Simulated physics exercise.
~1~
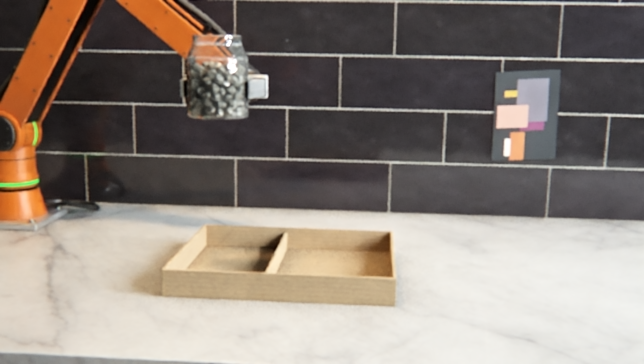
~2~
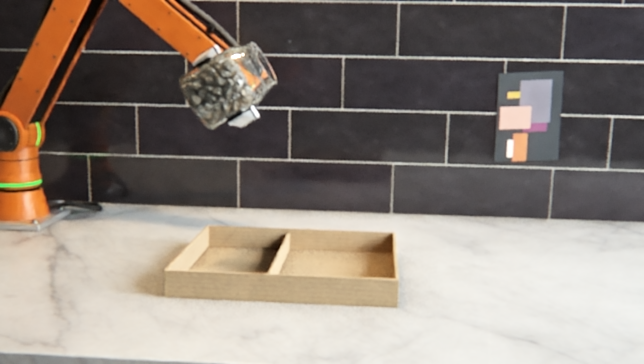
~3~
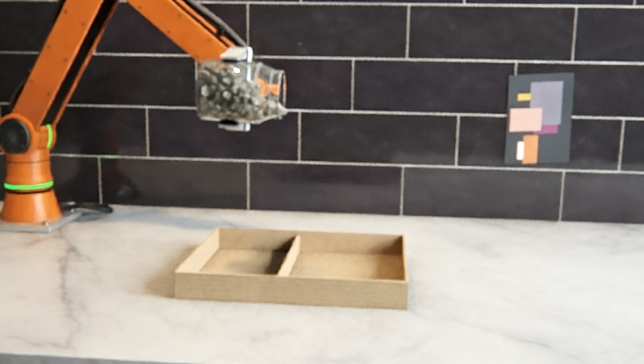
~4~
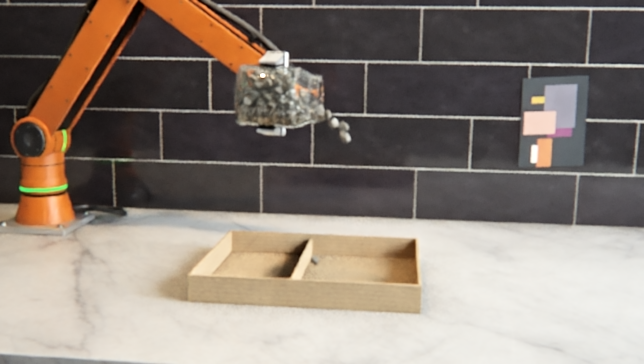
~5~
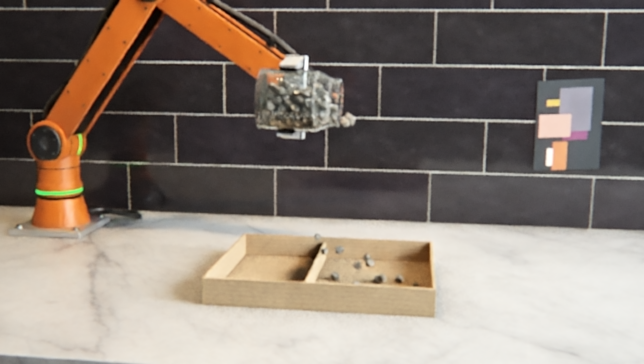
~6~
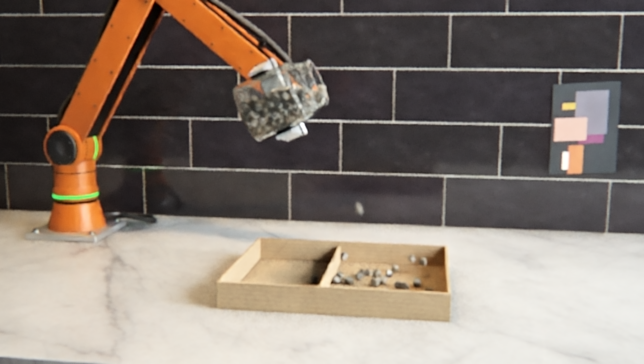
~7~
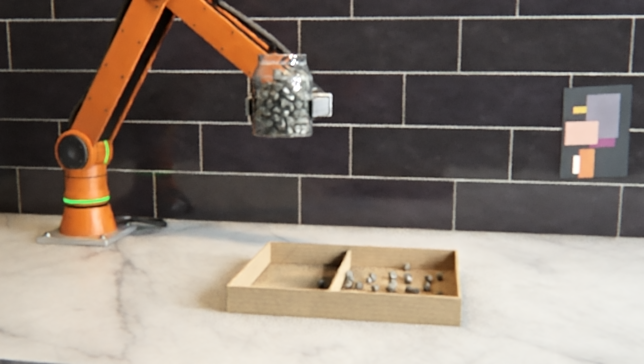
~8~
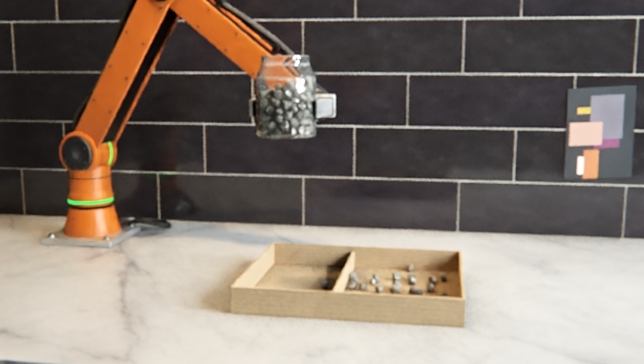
An orange robot arm tips a jar, spills some pebbles into a divided tray, and rights it.
